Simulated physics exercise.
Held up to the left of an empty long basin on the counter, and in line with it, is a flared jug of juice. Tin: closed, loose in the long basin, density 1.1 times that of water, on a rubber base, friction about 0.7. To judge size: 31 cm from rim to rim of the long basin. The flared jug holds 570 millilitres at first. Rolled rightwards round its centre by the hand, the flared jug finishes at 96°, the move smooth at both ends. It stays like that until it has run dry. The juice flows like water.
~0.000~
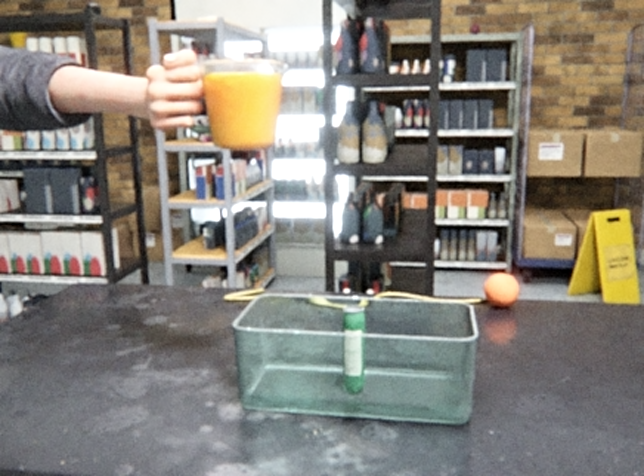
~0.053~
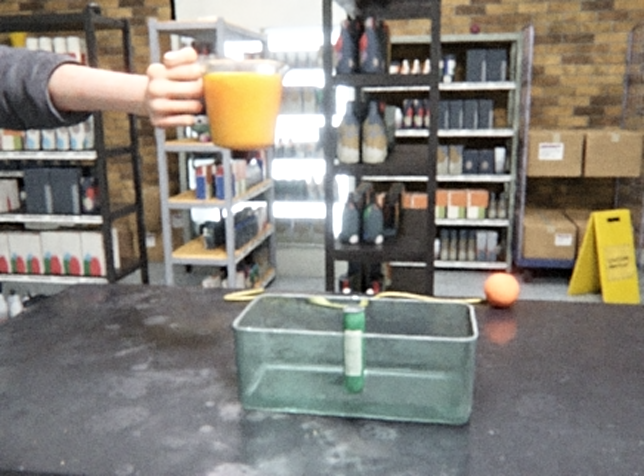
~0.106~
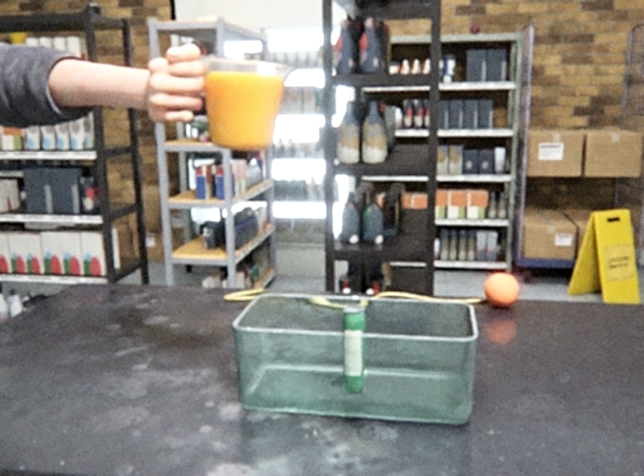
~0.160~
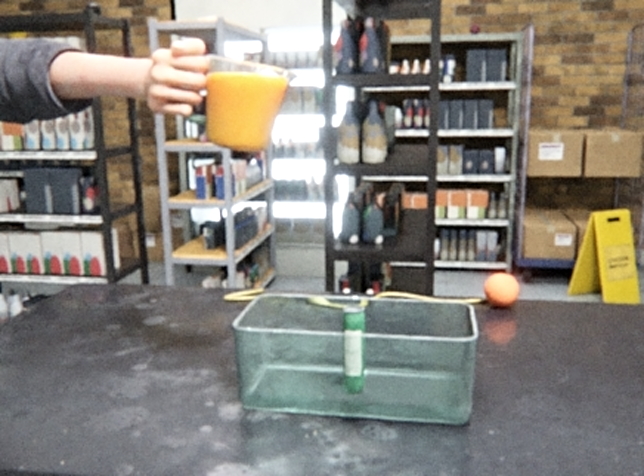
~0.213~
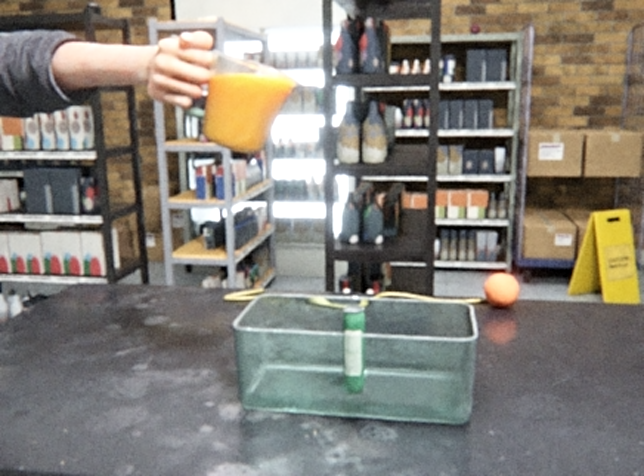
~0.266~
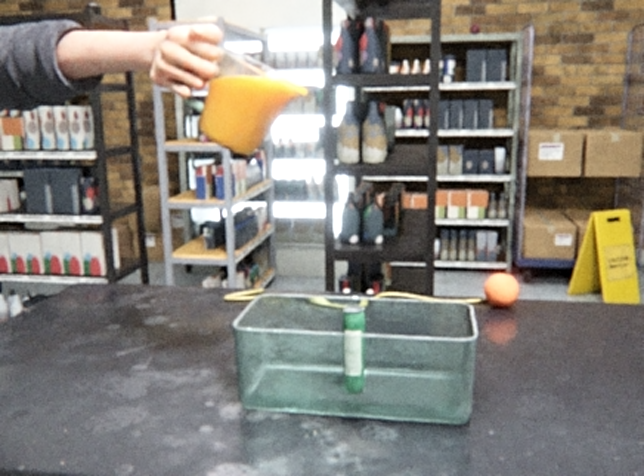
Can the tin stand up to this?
It is left on its base.
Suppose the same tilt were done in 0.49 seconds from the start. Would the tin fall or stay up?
Result: Tin upright.
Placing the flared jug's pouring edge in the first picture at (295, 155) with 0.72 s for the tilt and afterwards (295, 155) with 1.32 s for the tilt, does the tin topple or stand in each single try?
Run one: It tumbles. Run two: It tumbles.
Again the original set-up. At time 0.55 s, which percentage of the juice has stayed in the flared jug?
Fraction remaining: Approx. 56 per cent.
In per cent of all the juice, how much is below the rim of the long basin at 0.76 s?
Around 48 parts in a hundred.
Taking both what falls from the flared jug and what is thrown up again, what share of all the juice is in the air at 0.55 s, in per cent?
40 %.
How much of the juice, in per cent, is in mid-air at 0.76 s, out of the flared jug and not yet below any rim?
38 per cent, roughly.
By 0.55 s the tilt is 84° and 56 per cent is still to pour; the tin stands where it began.
By 0.76 s the tilt is 96° and 15 per cent is still to pour; the tin stands where it began.
By 0.98 s the tilt is 96° and 2 per cent is still to pour; the tin stands where it began.
By 1.22 s the tilt is 96° and 0 per cent is still to pour; the tin stands where it began.
At rest the tin stands where it began.
